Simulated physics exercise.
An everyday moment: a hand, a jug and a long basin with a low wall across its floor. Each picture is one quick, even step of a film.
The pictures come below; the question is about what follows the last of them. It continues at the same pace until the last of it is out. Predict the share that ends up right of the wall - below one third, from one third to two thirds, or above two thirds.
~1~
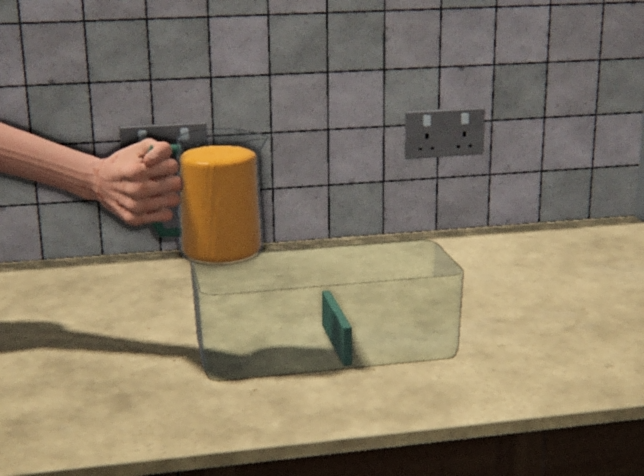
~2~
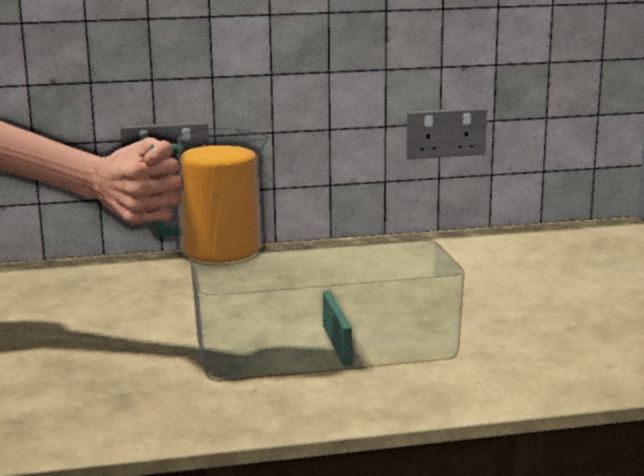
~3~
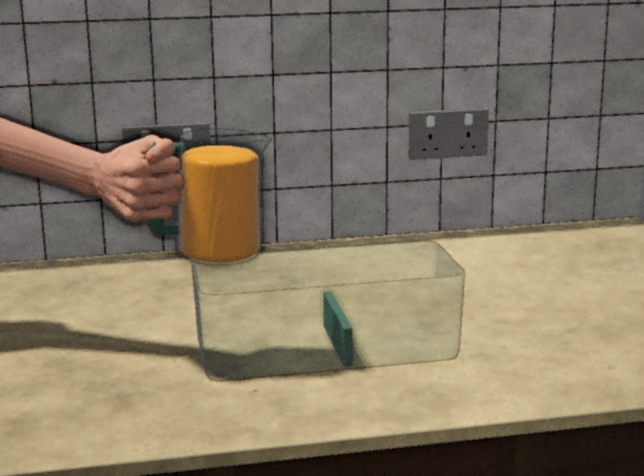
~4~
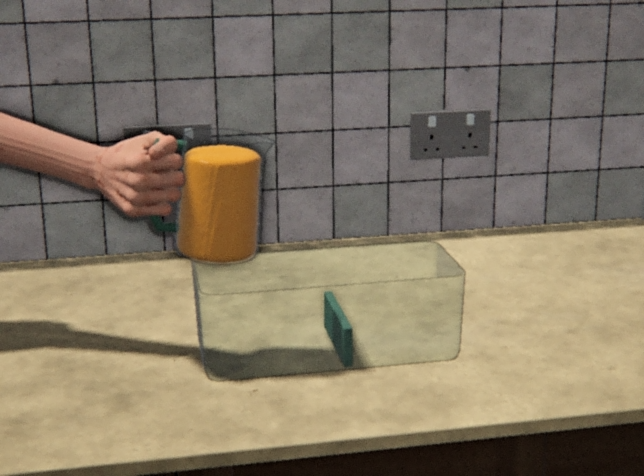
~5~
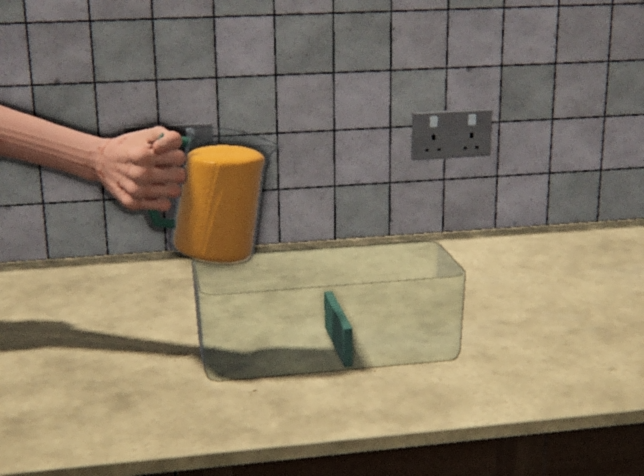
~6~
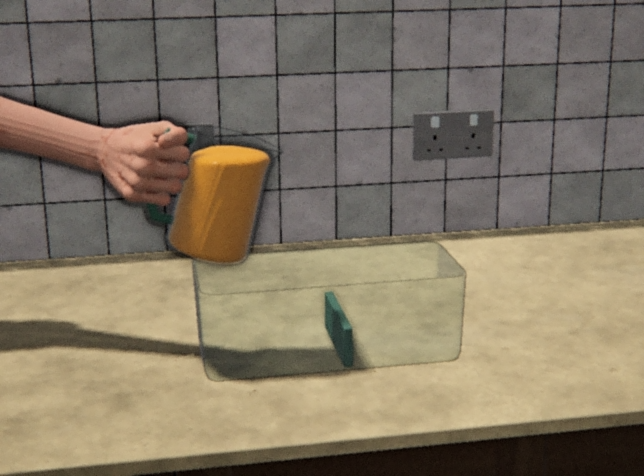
Seems the share right of the wall stays inside the range of a third to two thirds.
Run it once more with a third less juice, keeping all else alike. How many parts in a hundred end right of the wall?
That works out to some 20 %.
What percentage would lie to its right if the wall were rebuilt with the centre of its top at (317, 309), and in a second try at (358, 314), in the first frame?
Try 1: Some 85 %; try 2: 10 %.
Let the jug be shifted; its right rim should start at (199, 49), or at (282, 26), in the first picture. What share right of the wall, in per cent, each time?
Try one: 5 %; try two: 95 %.
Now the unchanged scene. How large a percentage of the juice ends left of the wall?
About 55 per cent.
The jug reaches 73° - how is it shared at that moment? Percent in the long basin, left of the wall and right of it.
The left part 0 per cent, the right part 5.
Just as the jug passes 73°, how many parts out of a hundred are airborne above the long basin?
Some 10 per cent, I'd say.
A moment on, the jug is tipped part way and 86 per cent is still to pour, 1 is left of the wall and 3 right of it.
Next, the jug is tipped right over and 43 per cent is still to pour, 17 is left of the wall and 26 right of it.
Then the jug is tipped right over and 10 per cent is still to pour, 42 is left of the wall and 43 right of it.
Later the jug is tipped right over and 1 per cent is still to pour, 54 is left of the wall and 44 right of it.
In the end 56 per cent lies left of the wall, 44 right of it and 0 outside.
